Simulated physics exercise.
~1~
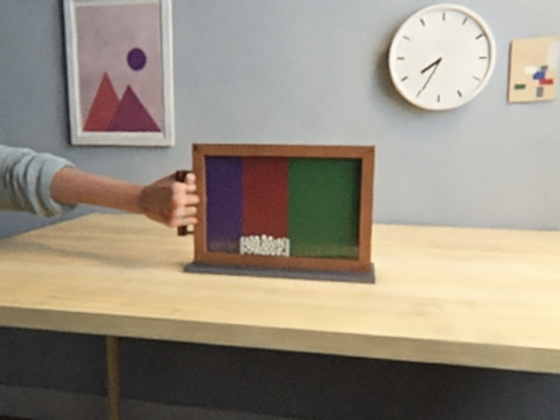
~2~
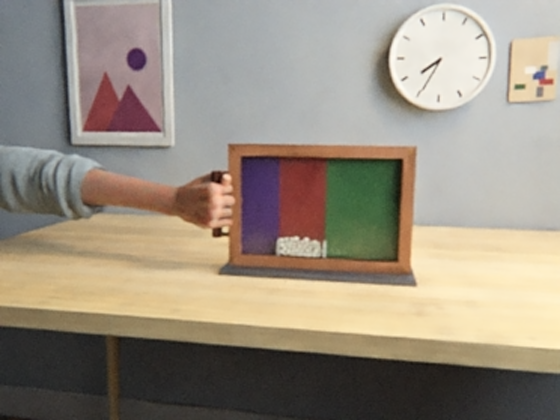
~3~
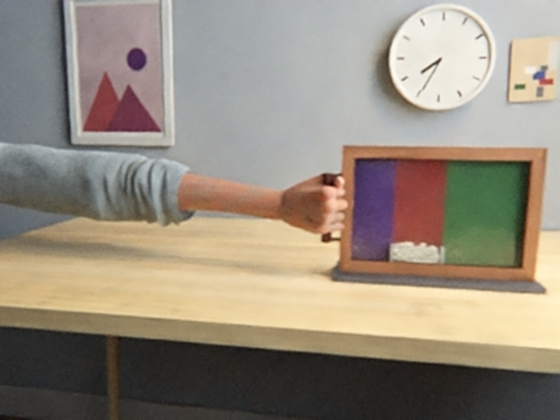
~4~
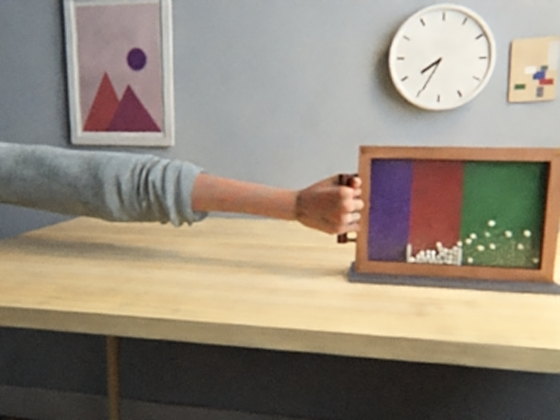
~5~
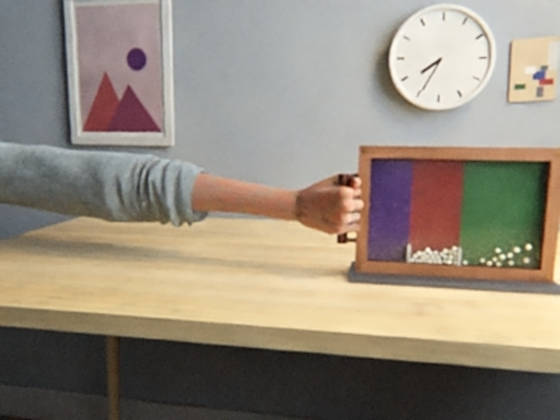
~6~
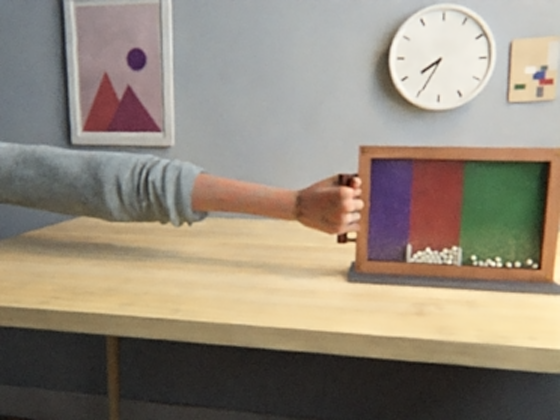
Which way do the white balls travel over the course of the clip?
The white balls travel to the right, carried along in the case and with some spreading from the red strip into the green one.
Clear-fronted case of white balls sliding right along a table by hand, stopping as some balls spill from red into green.
